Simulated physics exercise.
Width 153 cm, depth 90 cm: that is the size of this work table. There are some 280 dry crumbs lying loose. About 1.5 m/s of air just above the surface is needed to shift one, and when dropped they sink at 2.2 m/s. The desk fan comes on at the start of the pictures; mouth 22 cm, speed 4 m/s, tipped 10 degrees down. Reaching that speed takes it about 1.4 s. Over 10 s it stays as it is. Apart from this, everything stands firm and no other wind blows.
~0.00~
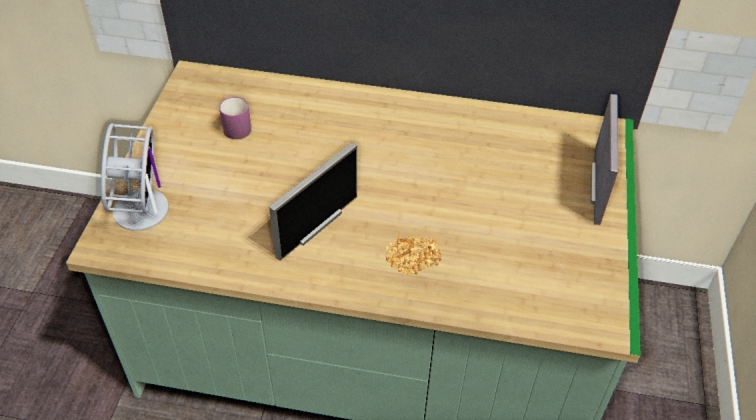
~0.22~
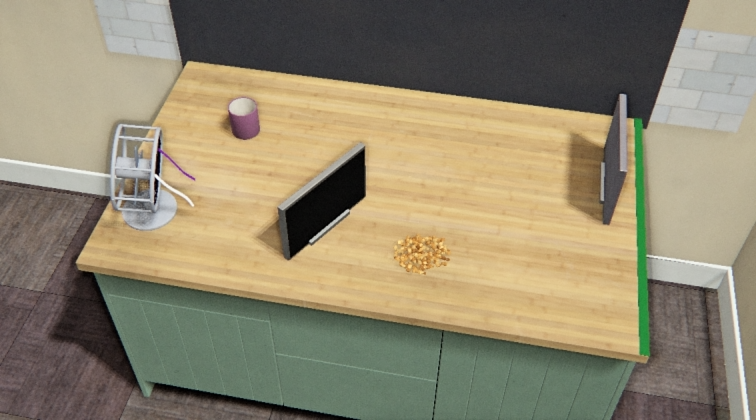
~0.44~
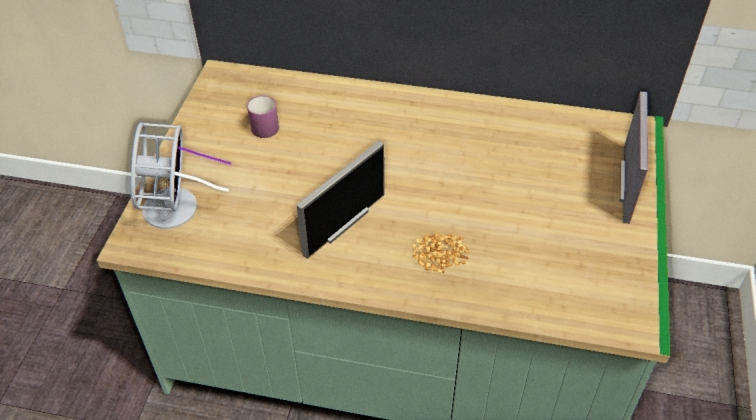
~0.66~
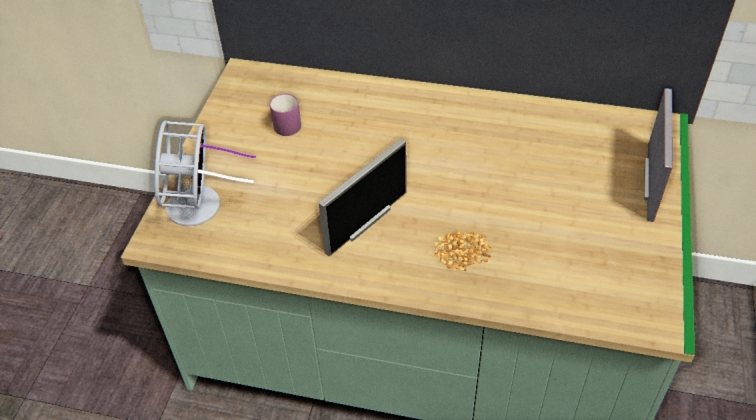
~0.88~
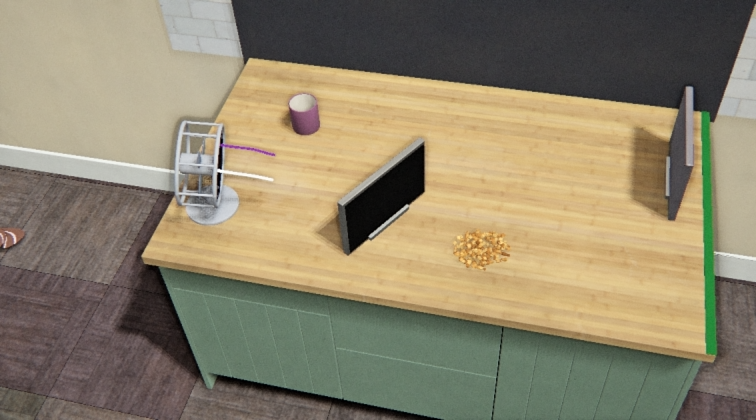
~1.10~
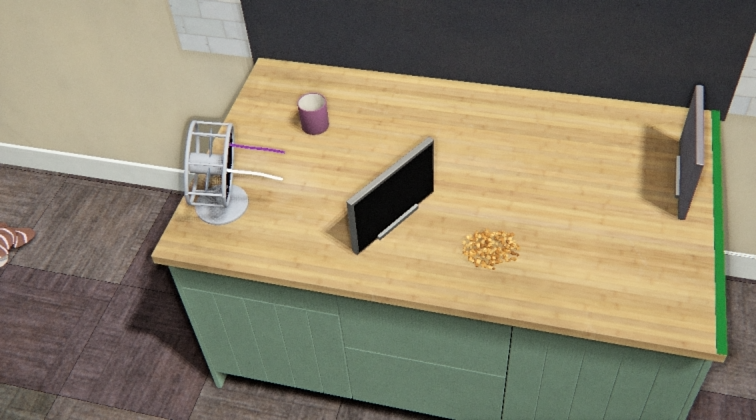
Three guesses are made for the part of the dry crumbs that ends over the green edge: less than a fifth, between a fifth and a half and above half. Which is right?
The fraction is smaller than a fifth.
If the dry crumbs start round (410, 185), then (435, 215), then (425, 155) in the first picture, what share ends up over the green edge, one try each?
In turn: 5 per cent, 0 per cent, 25 per cent.
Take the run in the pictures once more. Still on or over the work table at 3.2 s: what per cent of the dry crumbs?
Close to 100 in a hundred are still there.
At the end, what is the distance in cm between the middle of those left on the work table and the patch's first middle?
Roughly 0 centimetres.
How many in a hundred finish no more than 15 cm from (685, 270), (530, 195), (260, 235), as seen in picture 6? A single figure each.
Roughly 0 %, 0 % and 0 %, in that order.
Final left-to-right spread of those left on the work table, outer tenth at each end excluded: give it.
Around 10 centimetres from left to right.
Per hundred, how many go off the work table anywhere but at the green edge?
I would say close to 0 %.
After 2.0 s the count stands so, 0 % are over the green edge; the middle of those still in play is near (490, 246).
After 3.2 s the count stands so, 0 % are over the green edge; the middle of those still in play is near (490, 246).
After 5.5 s the count stands so, 0 % are over the green edge; the middle of those still in play is near (490, 246).
After 10.0 s, at the end, 0 % are over the green edge; the middle of those still in play is near (490, 246).
